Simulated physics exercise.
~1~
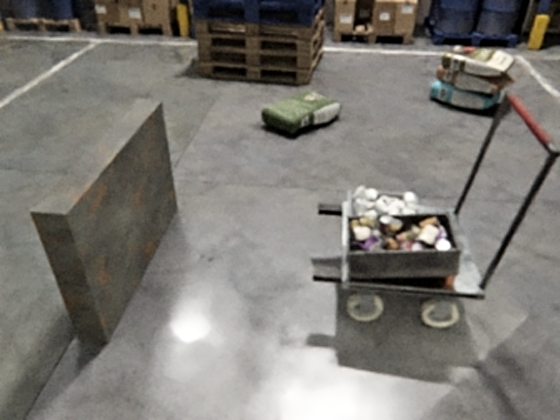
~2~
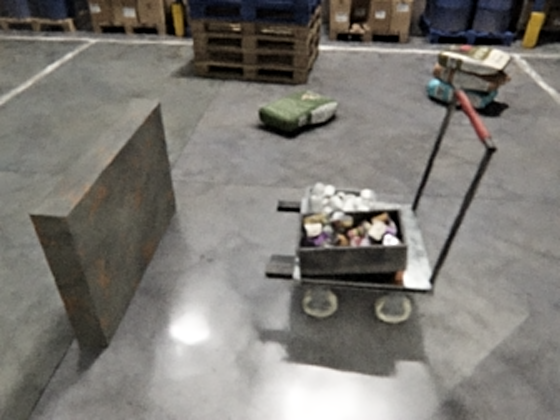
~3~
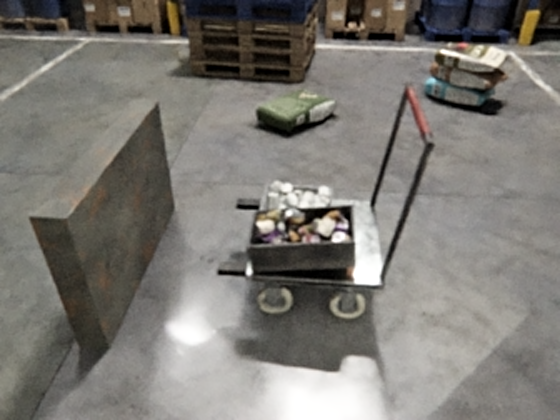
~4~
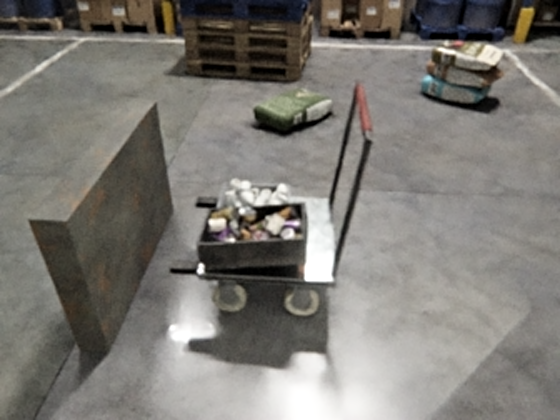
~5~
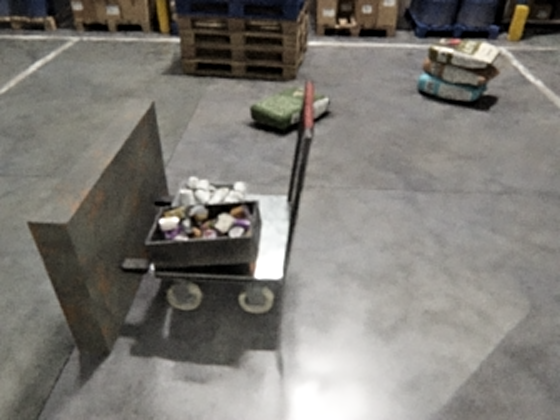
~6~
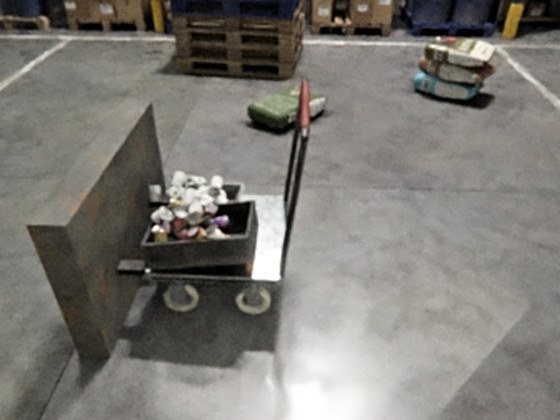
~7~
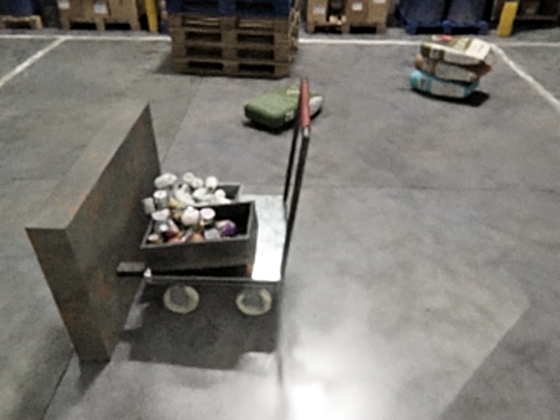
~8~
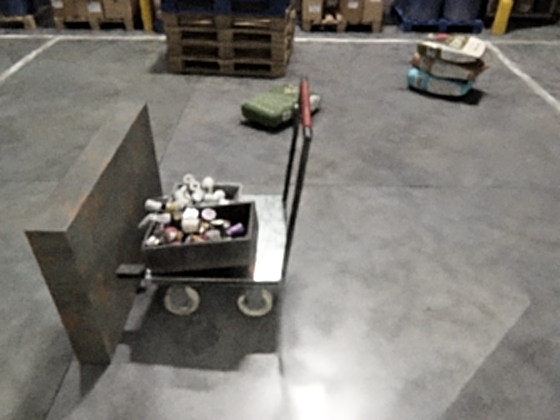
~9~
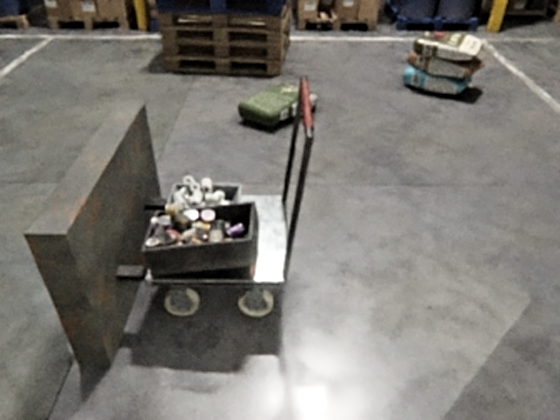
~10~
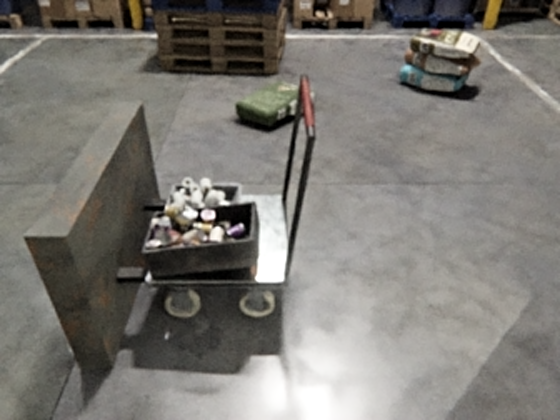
A loaded trolley rolls left to a block wall and stops, its jolted goods settling aboard.
